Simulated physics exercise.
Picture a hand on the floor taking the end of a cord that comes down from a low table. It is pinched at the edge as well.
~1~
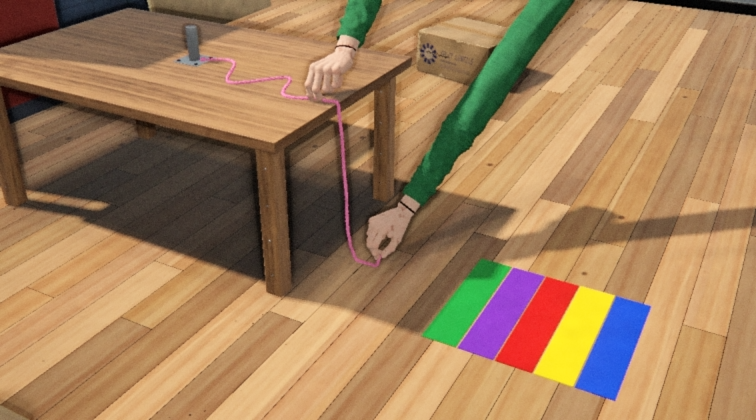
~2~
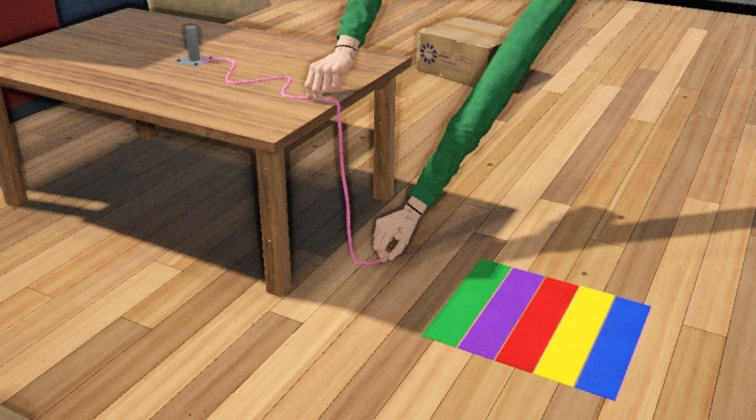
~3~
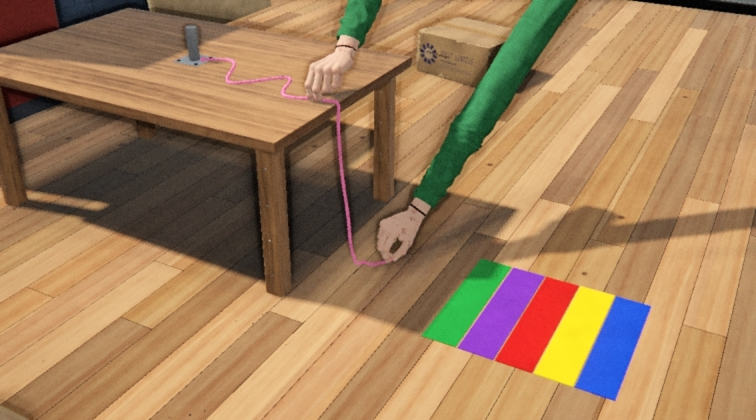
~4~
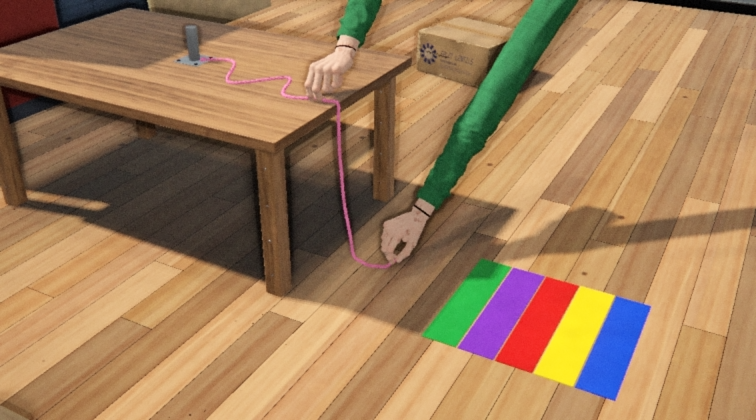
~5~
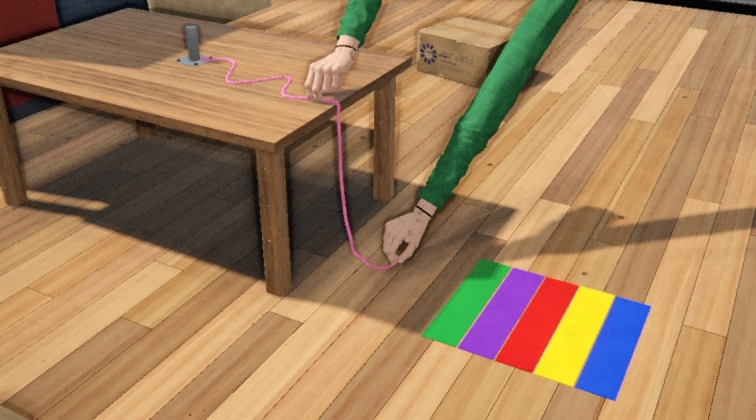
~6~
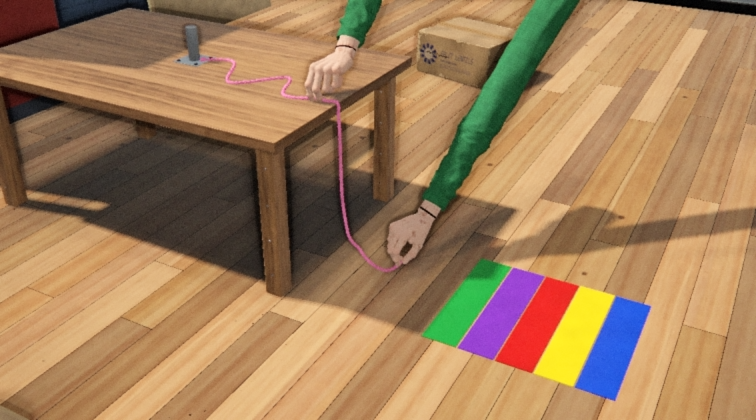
A wood-floored room with a low wooden table at left is seen from above at an angle. A pink cord winds from a small grey post across the tabletop, pinched at the edge by one green-sleeved hand, and hangs to another near the floor, left of green, purple, red, yellow and blue stripes. The lower hand draws the cord's end slightly rightward, slowing, while the upper hand and camera stay still.
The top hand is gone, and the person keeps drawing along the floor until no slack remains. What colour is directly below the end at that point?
The colour below it is yellow.
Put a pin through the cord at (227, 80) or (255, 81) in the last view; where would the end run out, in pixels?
(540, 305); (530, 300).
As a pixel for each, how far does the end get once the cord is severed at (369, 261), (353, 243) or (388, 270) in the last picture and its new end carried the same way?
The three cuts give roughly (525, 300), (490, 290) and (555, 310) respectively.
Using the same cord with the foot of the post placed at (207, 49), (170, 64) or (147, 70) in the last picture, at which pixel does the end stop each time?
The first try gives about (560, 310), the second about (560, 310) and the third about (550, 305).
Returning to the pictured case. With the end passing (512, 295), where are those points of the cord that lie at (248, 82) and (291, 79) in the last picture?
Approx. (287, 84); approx. (323, 94).
A little later, end near (512, 295); over purple.
Next, end near (554, 307); over red.
When it is tight, end near (580, 315); over yellow. It gets as far as the yellow strip.
